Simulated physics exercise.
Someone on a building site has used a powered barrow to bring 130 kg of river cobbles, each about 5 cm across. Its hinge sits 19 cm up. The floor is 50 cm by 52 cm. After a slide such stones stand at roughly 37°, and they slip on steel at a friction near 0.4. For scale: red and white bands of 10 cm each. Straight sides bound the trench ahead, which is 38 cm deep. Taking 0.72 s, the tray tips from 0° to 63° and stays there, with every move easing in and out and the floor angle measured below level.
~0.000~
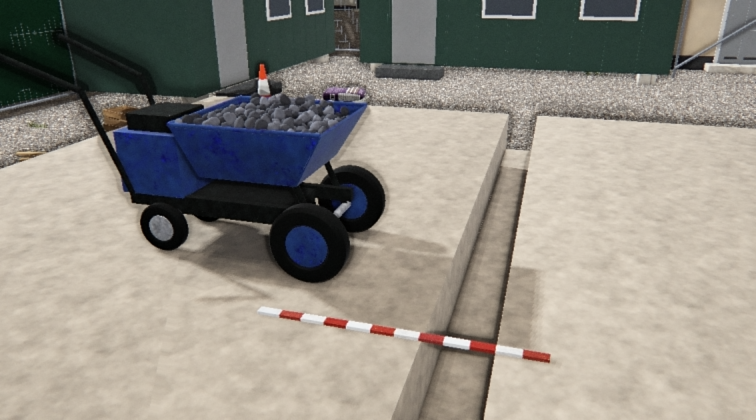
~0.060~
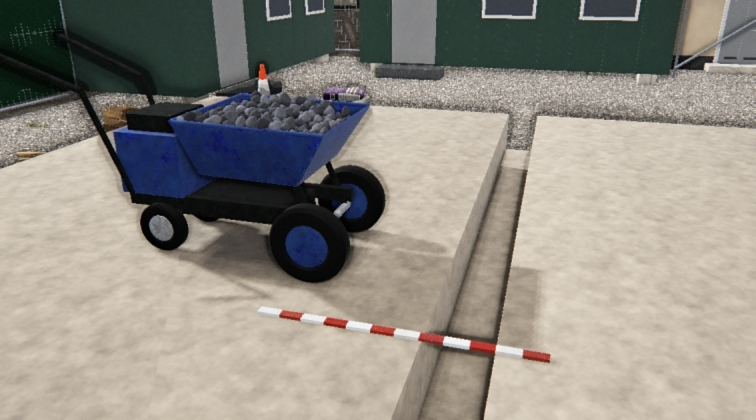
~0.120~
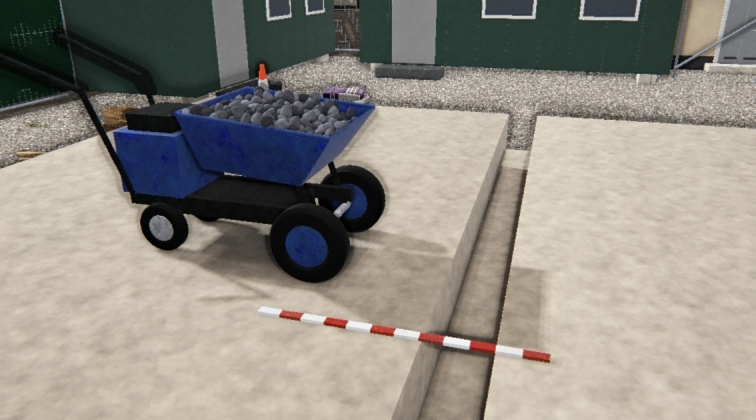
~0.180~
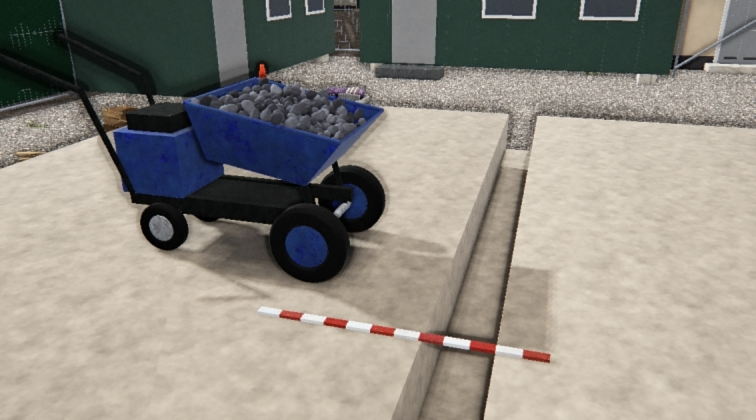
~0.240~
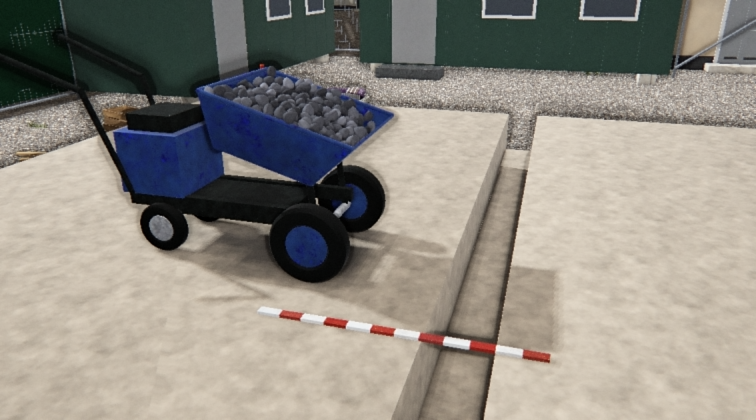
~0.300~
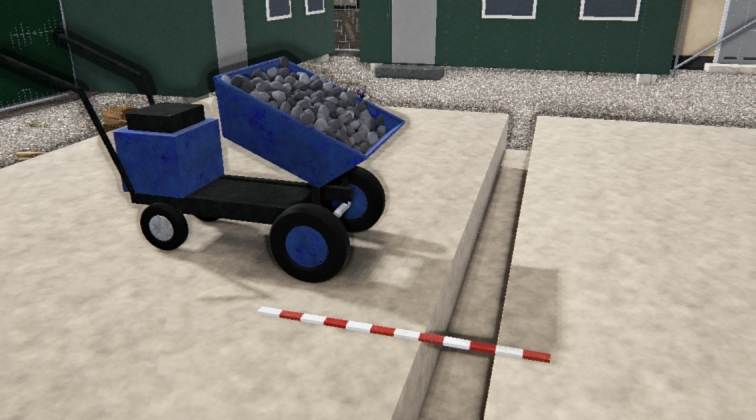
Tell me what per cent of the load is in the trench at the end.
Some 56 per cent.
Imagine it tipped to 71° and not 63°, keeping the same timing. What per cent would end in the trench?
Close to 80 per cent then.
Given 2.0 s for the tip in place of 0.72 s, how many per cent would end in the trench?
It'd be some 65 per cent.
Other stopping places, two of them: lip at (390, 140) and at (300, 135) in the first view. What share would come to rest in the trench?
Roughly 15 in a hundred, then 55 in a hundred.
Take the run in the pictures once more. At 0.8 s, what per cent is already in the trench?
About 20%.
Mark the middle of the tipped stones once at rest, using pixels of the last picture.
(483, 324).
After 0.5 s the floor is at 53°; 100 % in the tray; the foremost stones are at (416, 167).
After 0.8 s the floor is at 63°; 76 % in the tray, 3 % short of the trench, 21 % in the trench; the foremost stones are at (505, 260).
After 1.2 s the floor is at 63°; 44 % in the tray, 3 % short of the trench, 38 % in the trench, 15 % past the trench; the foremost stones are at (632, 288).
After 3.1 s the floor is at 63°; 27 % in the tray, 2 % short of the trench, 56 % in the trench, 15 % past the trench; the foremost stones are past the picture's edge.
